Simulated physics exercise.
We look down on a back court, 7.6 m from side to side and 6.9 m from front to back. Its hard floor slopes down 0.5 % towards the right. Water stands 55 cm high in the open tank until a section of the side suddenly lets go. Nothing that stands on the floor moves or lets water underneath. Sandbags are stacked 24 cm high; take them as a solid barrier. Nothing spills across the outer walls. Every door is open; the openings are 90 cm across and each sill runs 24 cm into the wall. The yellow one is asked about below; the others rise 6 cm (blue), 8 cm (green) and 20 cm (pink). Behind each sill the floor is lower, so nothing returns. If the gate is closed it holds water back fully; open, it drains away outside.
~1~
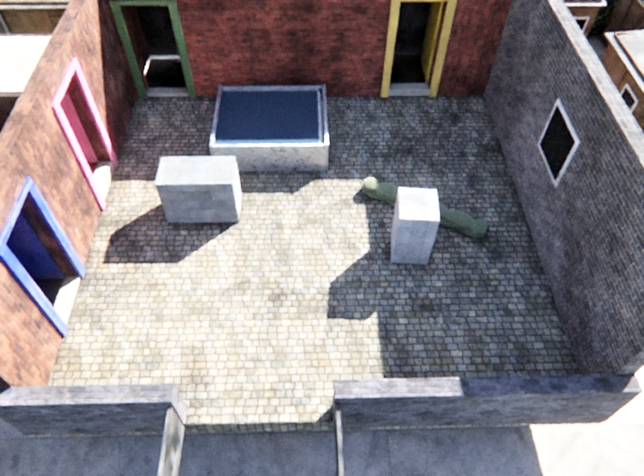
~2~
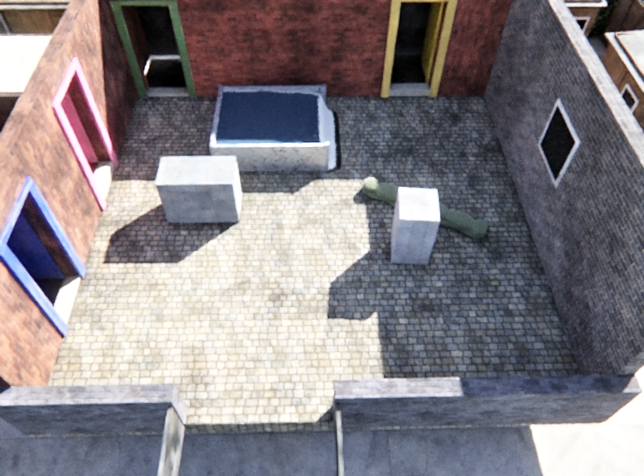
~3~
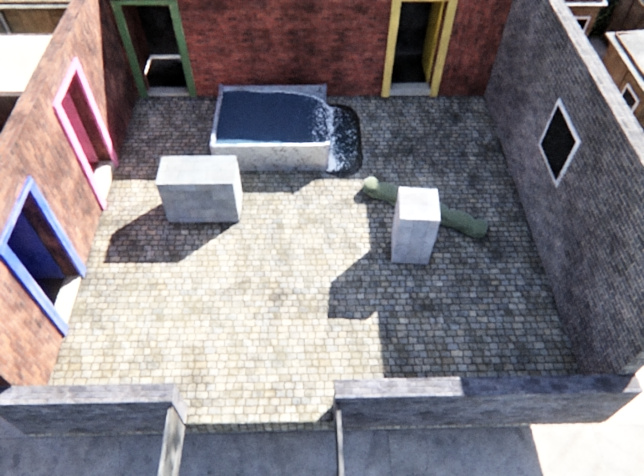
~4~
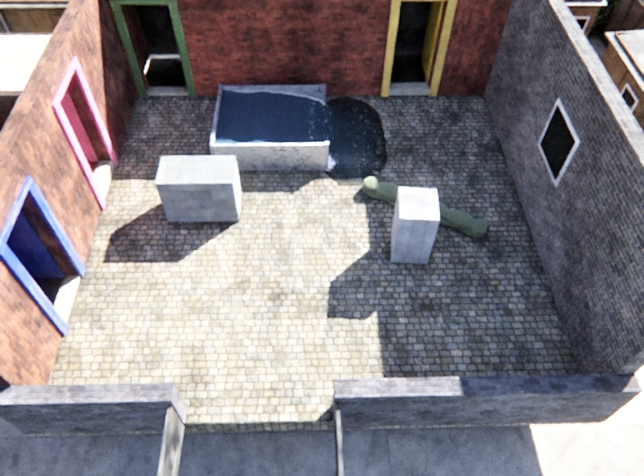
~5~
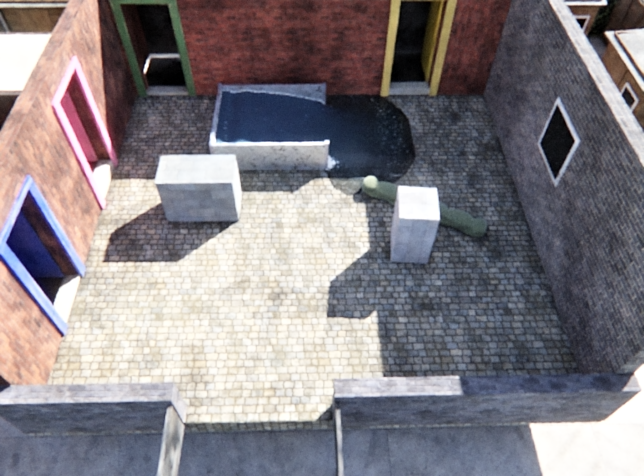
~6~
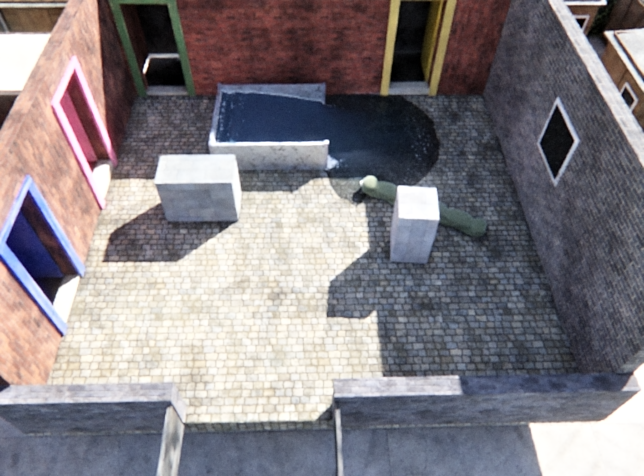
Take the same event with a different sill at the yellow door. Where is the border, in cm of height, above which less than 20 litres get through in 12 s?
Some 11 cm above the ground.
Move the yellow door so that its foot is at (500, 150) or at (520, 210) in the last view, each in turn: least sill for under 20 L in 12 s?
About 21 and 15 cm.
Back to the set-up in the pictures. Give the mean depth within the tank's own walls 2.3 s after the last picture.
Roughly 13 cm on average.
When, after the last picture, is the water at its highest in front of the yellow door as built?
Near 3.5 s.
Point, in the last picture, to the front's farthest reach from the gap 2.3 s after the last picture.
At about (570, 350).
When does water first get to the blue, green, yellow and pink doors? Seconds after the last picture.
Blue 10.0 s, green 8.0 s, yellow 0.1 s, pink not in the 12 s.
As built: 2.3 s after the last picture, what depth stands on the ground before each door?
Depths in cm: Blue 0, green 0, yellow 11, pink 0.
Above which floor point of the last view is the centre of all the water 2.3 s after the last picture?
At about (405, 146).
Then, 0.7 s after the last picture water covers 20 % of the floor, deepest (24 cm) near (498, 139); 12 cm at the yellow door, 0 litres in over its 16 cm sill.
Then, 2.3 s after the last picture water covers 25 % of the floor, deepest (31 cm) near (445, 106); 11 cm at the yellow door, 0 litres in over its 16 cm sill.
Then, 11.3 s after the last picture water covers 90 % of the floor, deepest (8 cm) near (454, 214); 6 cm at the yellow door, 2 litres in over its 16 cm sill.
At the yellow door as built, the water peaked near 16 cm, 3.3 s after the last picture.
With a sill of 9.5 cm, 35 litres would have come in within the 12 s; with 13 cm, 7 litres. So under 20 litres takes about 11 cm.
